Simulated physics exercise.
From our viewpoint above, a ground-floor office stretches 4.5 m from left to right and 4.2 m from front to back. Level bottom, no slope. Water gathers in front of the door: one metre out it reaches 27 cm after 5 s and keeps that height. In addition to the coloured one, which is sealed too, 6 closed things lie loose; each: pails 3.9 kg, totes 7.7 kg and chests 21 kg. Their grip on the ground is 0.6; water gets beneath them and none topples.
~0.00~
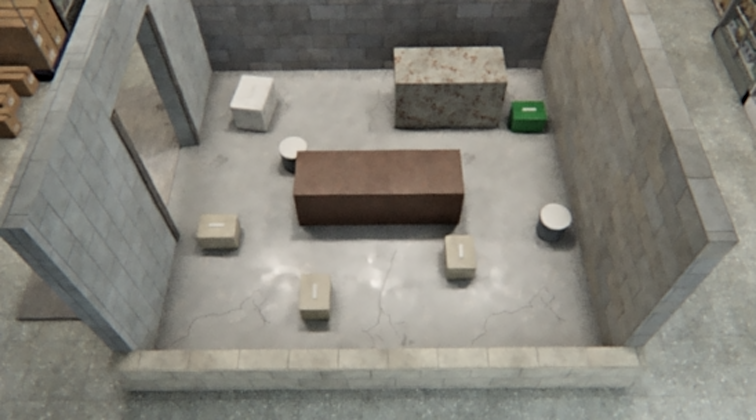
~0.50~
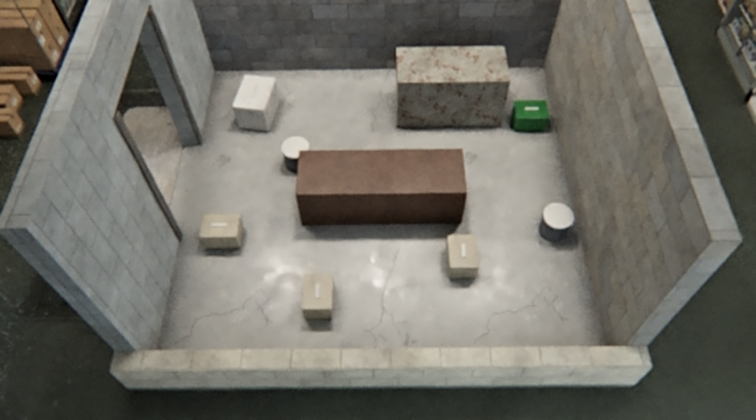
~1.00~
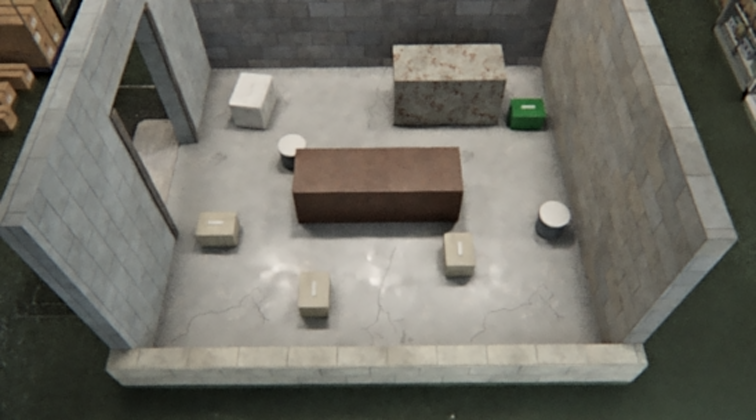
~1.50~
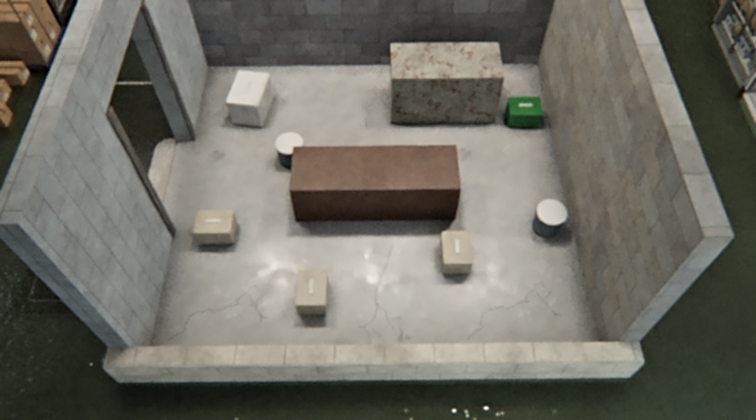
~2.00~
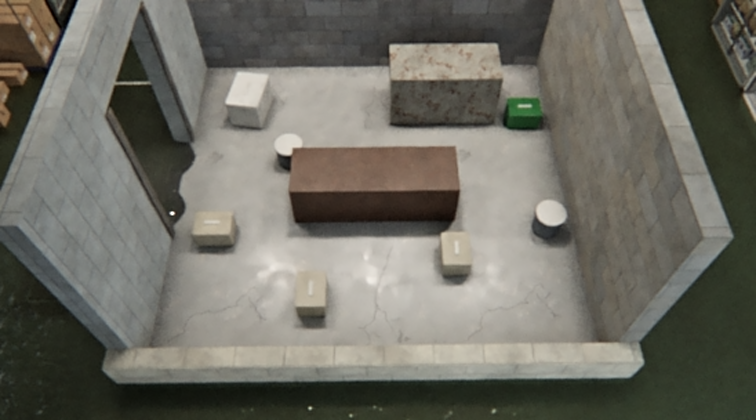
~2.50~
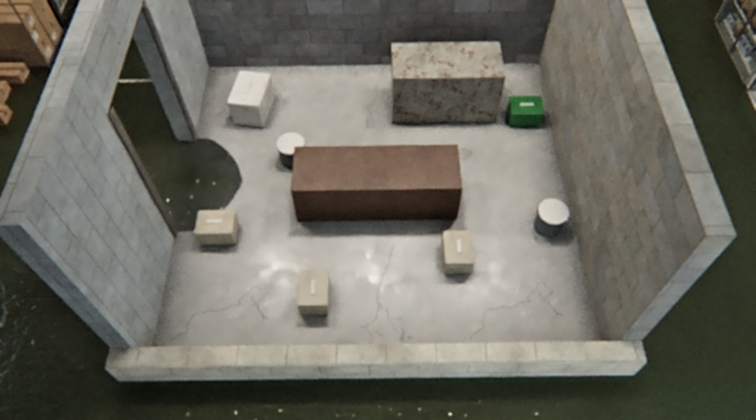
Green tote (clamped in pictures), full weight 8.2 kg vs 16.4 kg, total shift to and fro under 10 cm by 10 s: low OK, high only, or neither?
Neither.
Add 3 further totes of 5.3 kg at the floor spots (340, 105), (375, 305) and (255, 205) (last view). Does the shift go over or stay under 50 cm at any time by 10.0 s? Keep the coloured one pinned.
Result, in turn - exceeds it; exceeds it; exceeds it.
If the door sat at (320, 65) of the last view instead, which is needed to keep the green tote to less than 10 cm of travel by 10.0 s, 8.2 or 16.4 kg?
There both choices fail.
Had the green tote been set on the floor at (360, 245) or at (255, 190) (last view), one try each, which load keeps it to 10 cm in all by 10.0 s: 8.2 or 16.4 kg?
Result, try 1: Heavy passes, light fails; try 2: Both fail.
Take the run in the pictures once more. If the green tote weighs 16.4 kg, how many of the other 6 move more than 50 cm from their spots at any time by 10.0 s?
The tally stands at 4.
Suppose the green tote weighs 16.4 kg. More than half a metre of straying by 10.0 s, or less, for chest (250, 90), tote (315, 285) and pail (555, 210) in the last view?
Taking them in order: Within the mark, beyond the mark and beyond the mark.
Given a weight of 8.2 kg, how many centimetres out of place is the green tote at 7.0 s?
About 0 cm off its spot.
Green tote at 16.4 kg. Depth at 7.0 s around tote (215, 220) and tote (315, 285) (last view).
Some 4 cm at the first, some 8 cm at the second.
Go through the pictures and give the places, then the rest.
In the first frame, the green tote at (529, 110), on the bottom; 0.0 m2 under water; 0 of 7 have shifted.
In the second frame, the green tote at (532, 109) rests on the ground; water covers 0.0 m2; 0 of 7 have shifted.
In the third frame, the green tote at (528, 107), on the bottom; 0.0 m2 under water; 0 of 7 have shifted.
In the fourth frame, the green tote at (526, 106) rests on the ground; 0.0 m2 under water; 0 of 7 have shifted.
In the fifth frame, the green tote at (525, 107) rests on the ground; 0.0 m2 under water; 0 of 7 have shifted.
In the sixth frame, the green tote at (527, 105), on the bottom; water covers 0.6 m2; 0 of 7 have shifted.
After 3.5 s the green tote would be 0 cm from its start with 8.2 kg and 0 cm from its start with 16.4 kg; 0 cm of water round it then.
After 4.5 s the green tote would be 0 cm from its start with 8.2 kg and 0 cm from its start with 16.4 kg; 0 cm of water round it then.
After 7.0 s the green tote would be 0 cm from its start with 8.2 kg and 0 cm from its start with 16.4 kg; 4 cm of water round it then.
After 10.0 s the green tote would be 66 cm from its start with 8.2 kg and 69 cm from its start with 16.4 kg; 13 cm of water round it then.
